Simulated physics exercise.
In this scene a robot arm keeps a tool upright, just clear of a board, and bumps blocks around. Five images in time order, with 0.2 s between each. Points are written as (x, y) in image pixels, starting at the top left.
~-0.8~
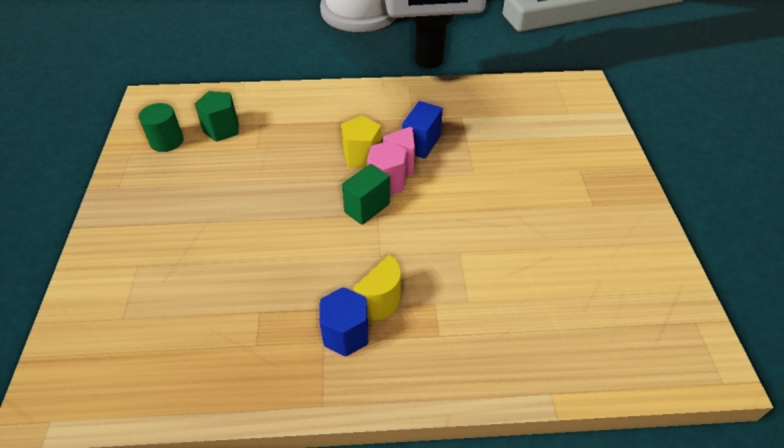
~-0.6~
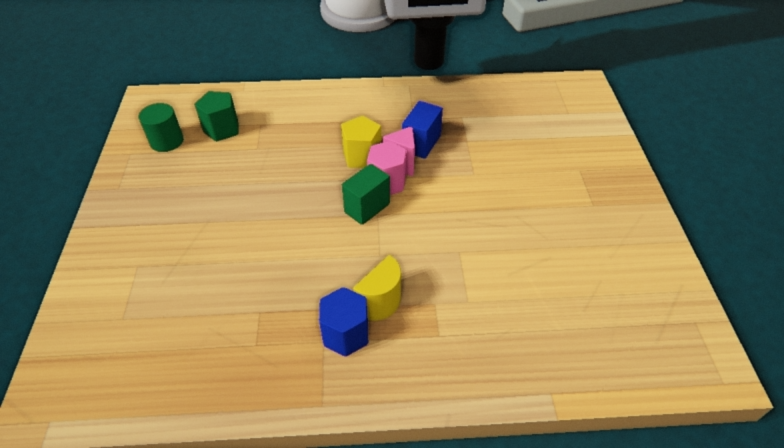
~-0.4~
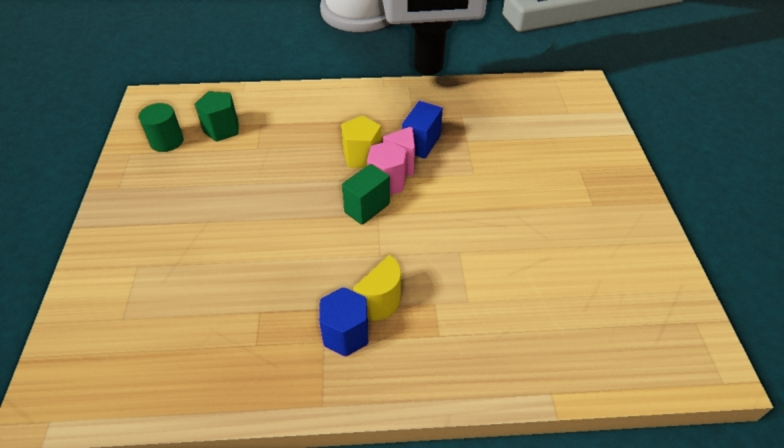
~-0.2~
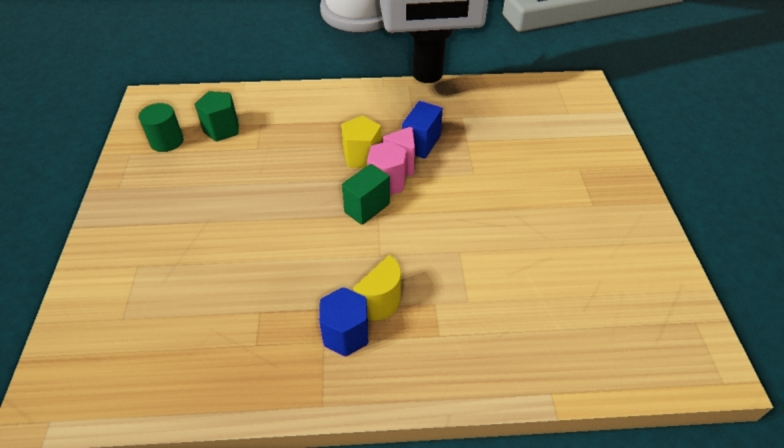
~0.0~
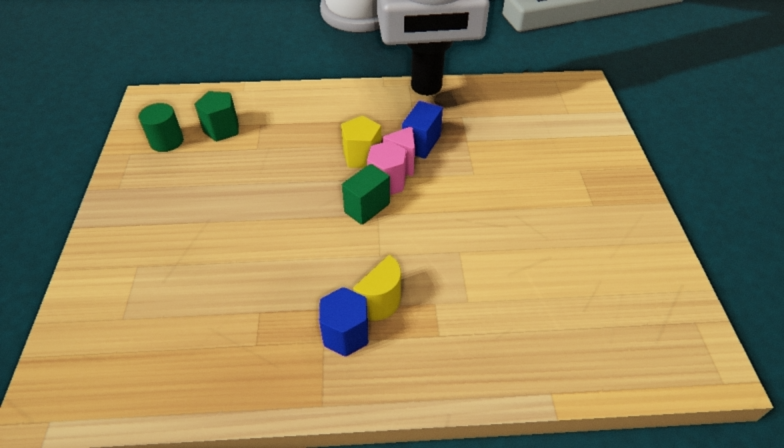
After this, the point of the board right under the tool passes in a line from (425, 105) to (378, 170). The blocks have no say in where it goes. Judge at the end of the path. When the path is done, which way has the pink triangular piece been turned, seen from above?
Top view: Clockwise.
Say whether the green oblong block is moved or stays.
It is shifted.
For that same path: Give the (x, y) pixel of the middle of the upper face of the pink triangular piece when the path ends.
The pink triangular piece ends near (417, 148).
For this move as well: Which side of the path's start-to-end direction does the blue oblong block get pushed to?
Well, taking the path from its start to its end as straight ahead, the blue oblong block moves to the left.
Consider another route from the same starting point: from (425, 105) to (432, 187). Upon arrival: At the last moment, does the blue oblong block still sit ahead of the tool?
Answer: Yes.
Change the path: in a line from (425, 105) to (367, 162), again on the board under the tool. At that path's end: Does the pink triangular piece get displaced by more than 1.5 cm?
I believe not.
What follows on the original path. One third of the way, tool (412, 108); pink six-sided block (386, 156); pink triangular piece (408, 143), turned 25° clockwise; blue oblong block (427, 122), turned 20° anticlockwise.
Two thirds of the way, tool (396, 130); green oblong block (363, 181); pink six-sided block (386, 157), turned 15° clockwise; pink triangular piece (417, 148), turned 60° clockwise; blue oblong block (429, 133), turned 85° anticlockwise.
At the end, tool (378, 152); yellow pentagonal block (343, 136), turned 65° clockwise; green oblong block (359, 189); pink six-sided block (385, 166); pink triangular piece (417, 148), turned 60° clockwise; blue oblong block (429, 134), turned 85° anticlockwise.
